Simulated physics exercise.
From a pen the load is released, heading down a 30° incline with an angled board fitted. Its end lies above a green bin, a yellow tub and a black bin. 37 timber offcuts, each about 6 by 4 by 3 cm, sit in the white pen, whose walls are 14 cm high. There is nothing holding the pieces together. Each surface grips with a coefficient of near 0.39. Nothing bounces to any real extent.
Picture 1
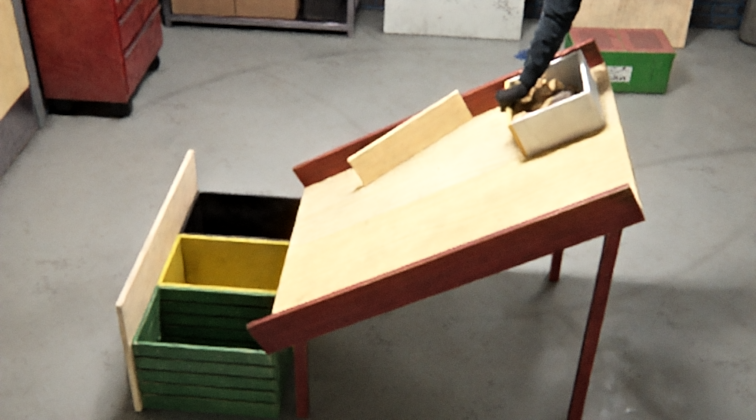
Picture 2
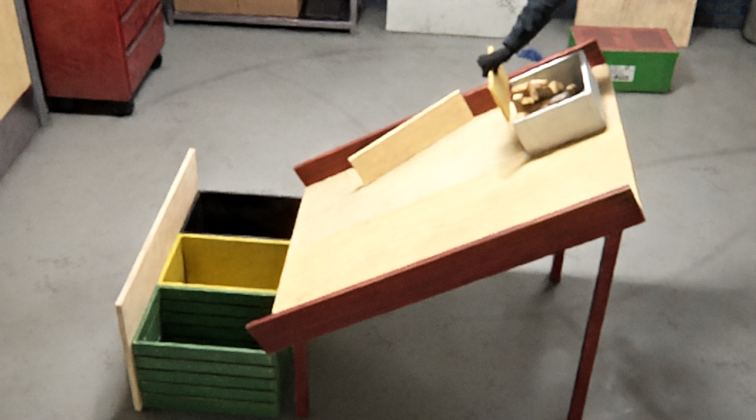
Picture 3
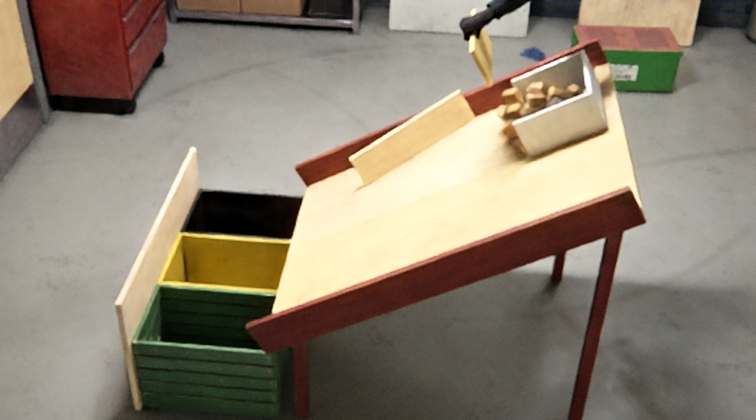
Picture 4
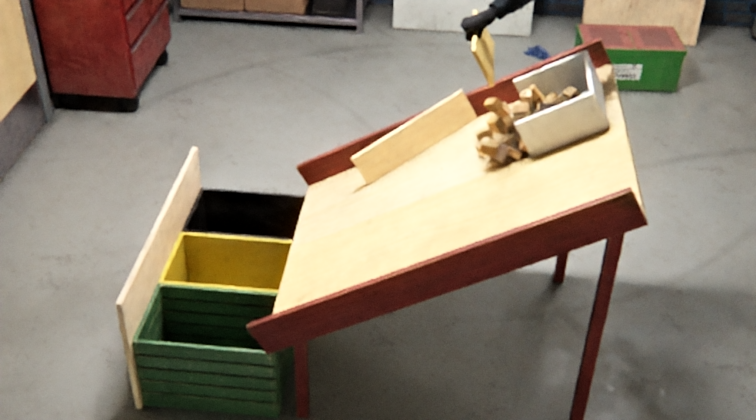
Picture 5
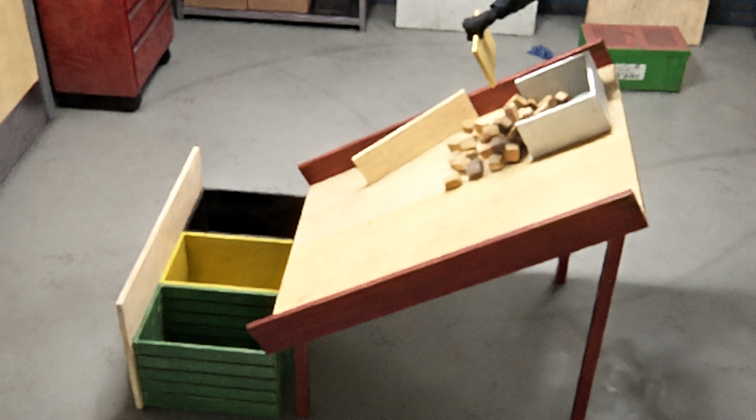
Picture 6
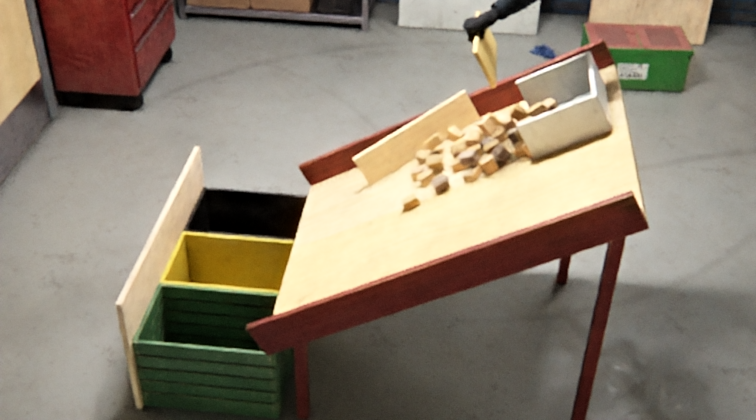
Gloved hand lifting a wooden gate from a white pen, wood offcuts tumbling out and spreading down a sloping board leftward.
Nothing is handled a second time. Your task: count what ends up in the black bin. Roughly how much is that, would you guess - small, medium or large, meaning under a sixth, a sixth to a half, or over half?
Medium, a sixth to a half.
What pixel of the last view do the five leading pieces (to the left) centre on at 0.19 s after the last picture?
Close to (353, 204) in the last view.
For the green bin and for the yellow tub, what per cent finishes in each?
Close to 0 and 70 percent respectively.
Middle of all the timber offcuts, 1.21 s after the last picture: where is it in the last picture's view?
Somewhere around (208, 301) in pixels.
Then, 0.19 s after the last picture, 1 still in the white pen and 36 on the slope.
Then, 0.44 s after the last picture, 3 in the yellow tub, 2 in the black bin, 29 on the slope and 3 in the air.
Then, 0.77 s after the last picture, 14 in the yellow tub, 9 in the black bin, 10 on the slope and 4 in the air.
Outcome (1.21 s after the last picture), 25 in the yellow tub and 12 in the black bin. Asked share, 12 of 37, 32 per cent.
